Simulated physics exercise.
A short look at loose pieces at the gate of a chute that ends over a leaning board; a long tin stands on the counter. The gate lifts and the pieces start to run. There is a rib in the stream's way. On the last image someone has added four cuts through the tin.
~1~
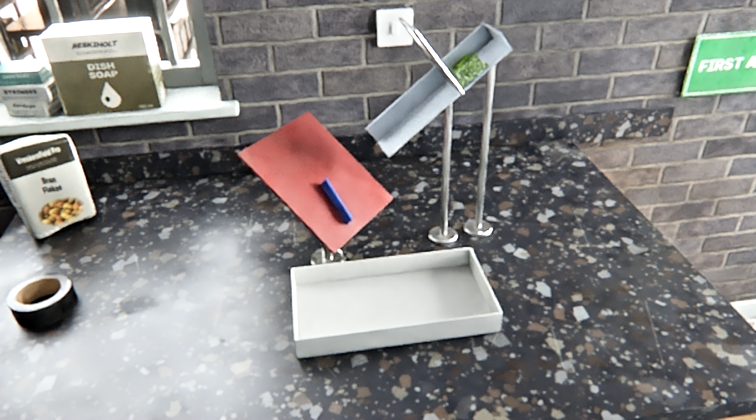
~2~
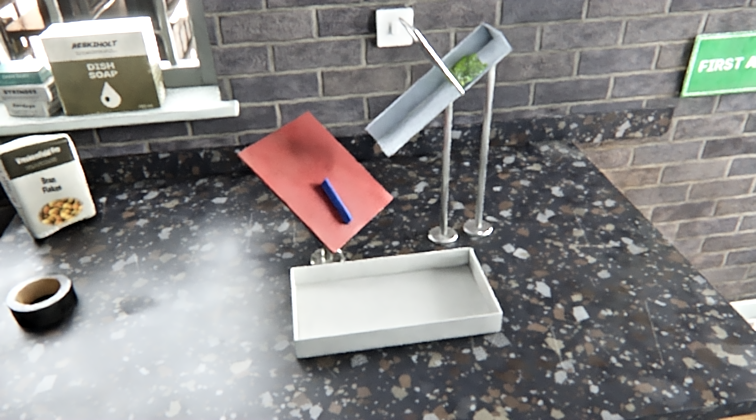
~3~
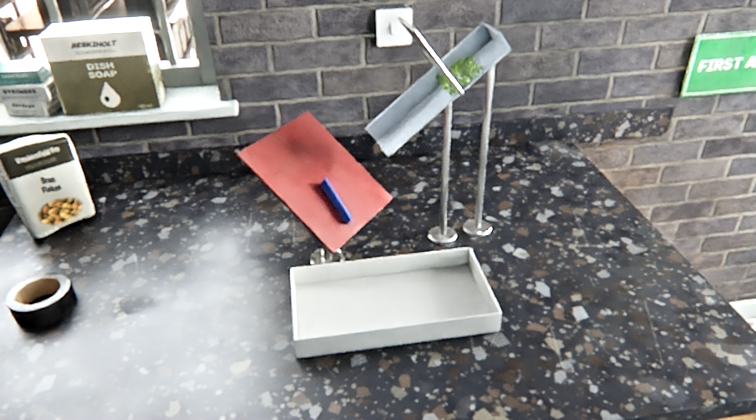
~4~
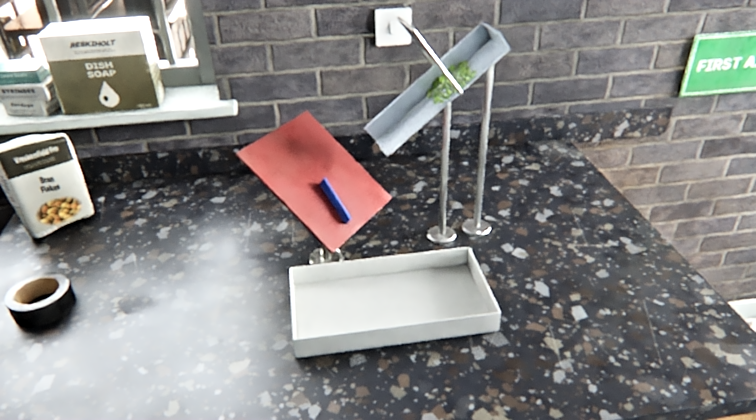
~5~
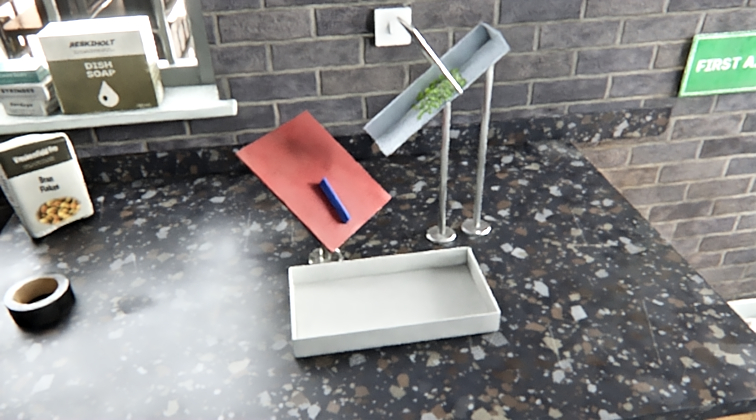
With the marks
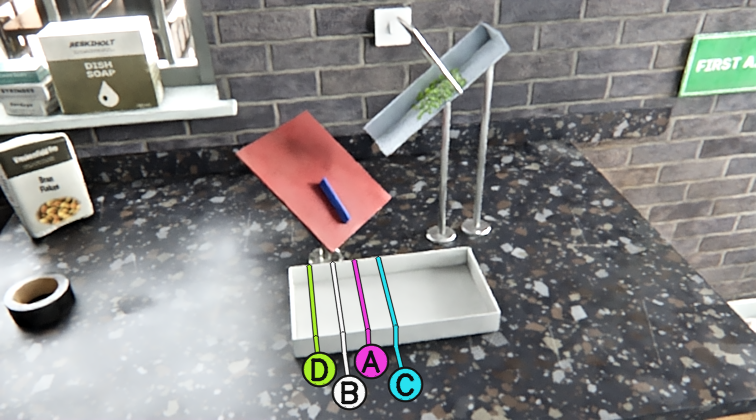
On a speckled kitchen counter, small green pieces slide down a raised grey chute above a tilted red board and empty tin.
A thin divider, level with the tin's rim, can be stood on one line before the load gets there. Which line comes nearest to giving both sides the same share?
C.
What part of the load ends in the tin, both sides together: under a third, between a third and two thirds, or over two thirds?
About that: Over two thirds.
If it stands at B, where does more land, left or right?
More lands on the right.
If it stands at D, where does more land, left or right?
Right.
On the marked copy, line A crosses the front rim at (367, 329); line B crosses the front rim at (342, 333); line C crosses the front rim at (395, 326); line D crosses the front rim at (315, 336).
With A, of what is caught, none on the left of the divider, all on the right.
With B, of what is caught, none on the left of the divider, all on the right.
With C, of what is caught, about a third on the left of the divider, about two thirds on the right.
With D, of what is caught, none on the left of the divider, all on the right.
